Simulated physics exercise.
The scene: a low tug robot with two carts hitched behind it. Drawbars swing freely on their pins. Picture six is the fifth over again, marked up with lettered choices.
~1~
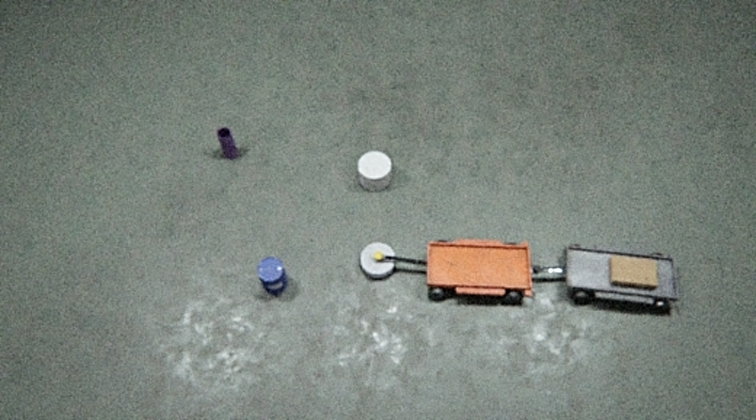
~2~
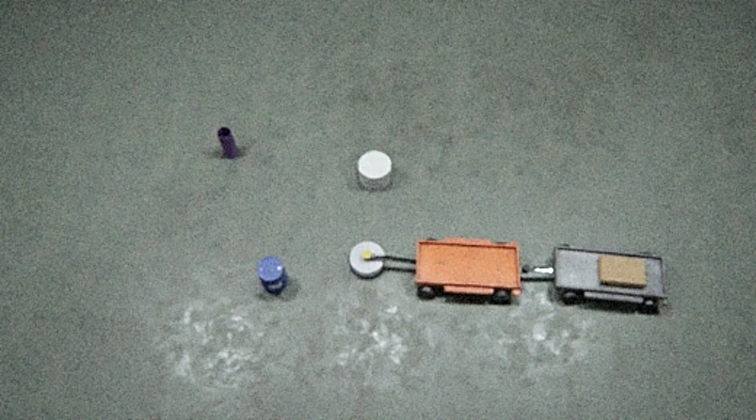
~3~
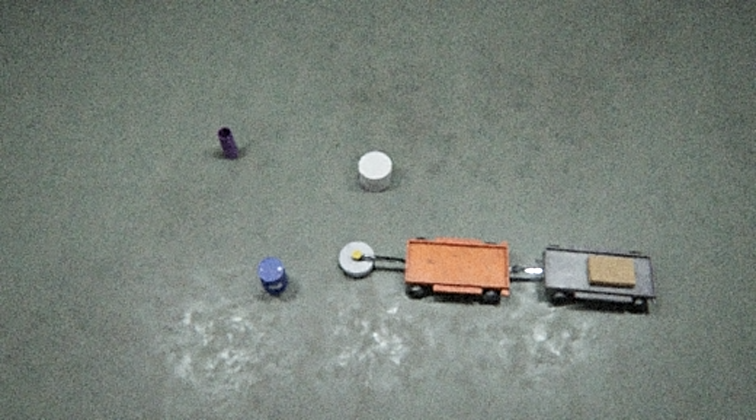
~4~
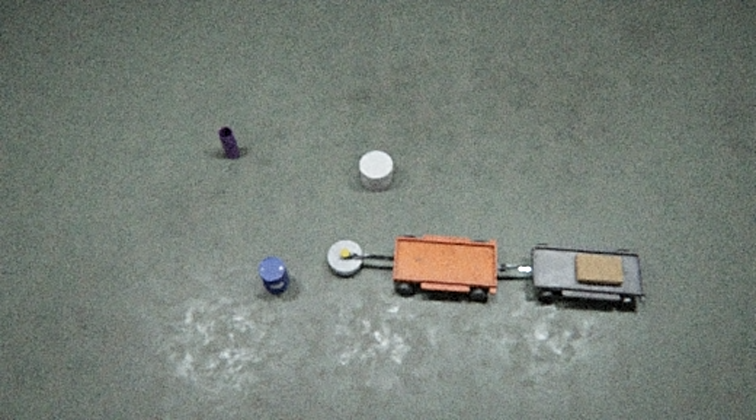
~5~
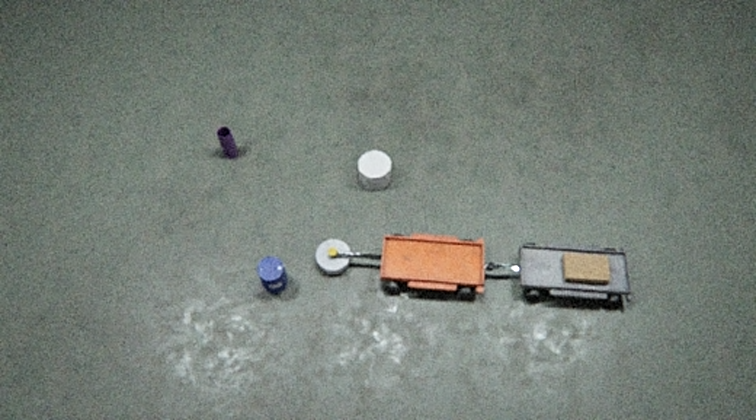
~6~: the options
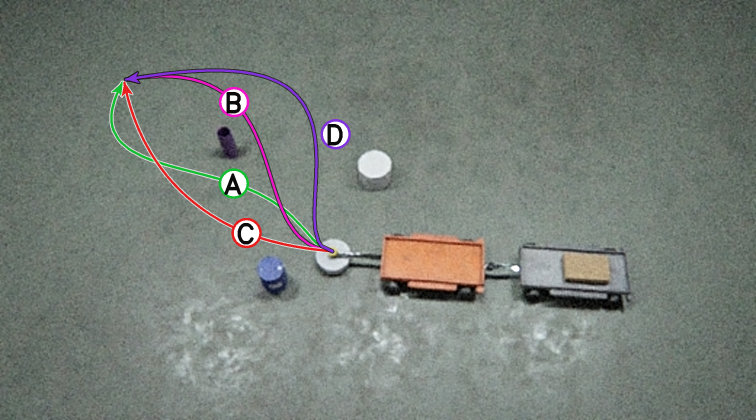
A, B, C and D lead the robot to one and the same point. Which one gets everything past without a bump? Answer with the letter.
Line A does it.
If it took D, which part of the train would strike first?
The orange cart.
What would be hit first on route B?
First the purple post.
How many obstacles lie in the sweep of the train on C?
It touches one.
On the marked copy, A from (333, 251) via (195, 173) to (122, 83); B from (333, 251) via (253, 129) to (126, 80); C from (333, 251) via (181, 191) to (124, 83); D from (333, 251) via (297, 95) to (126, 80).
With A. Early on, robot (239, 190), last cart (449, 259).
Further on, robot (134, 155), last cart (328, 224).
At the end, robot (127, 85), last cart (247, 194); nothing has been touched.
As for the rest, B meets the purple post; C meets the blue keg; D meets the white tub.
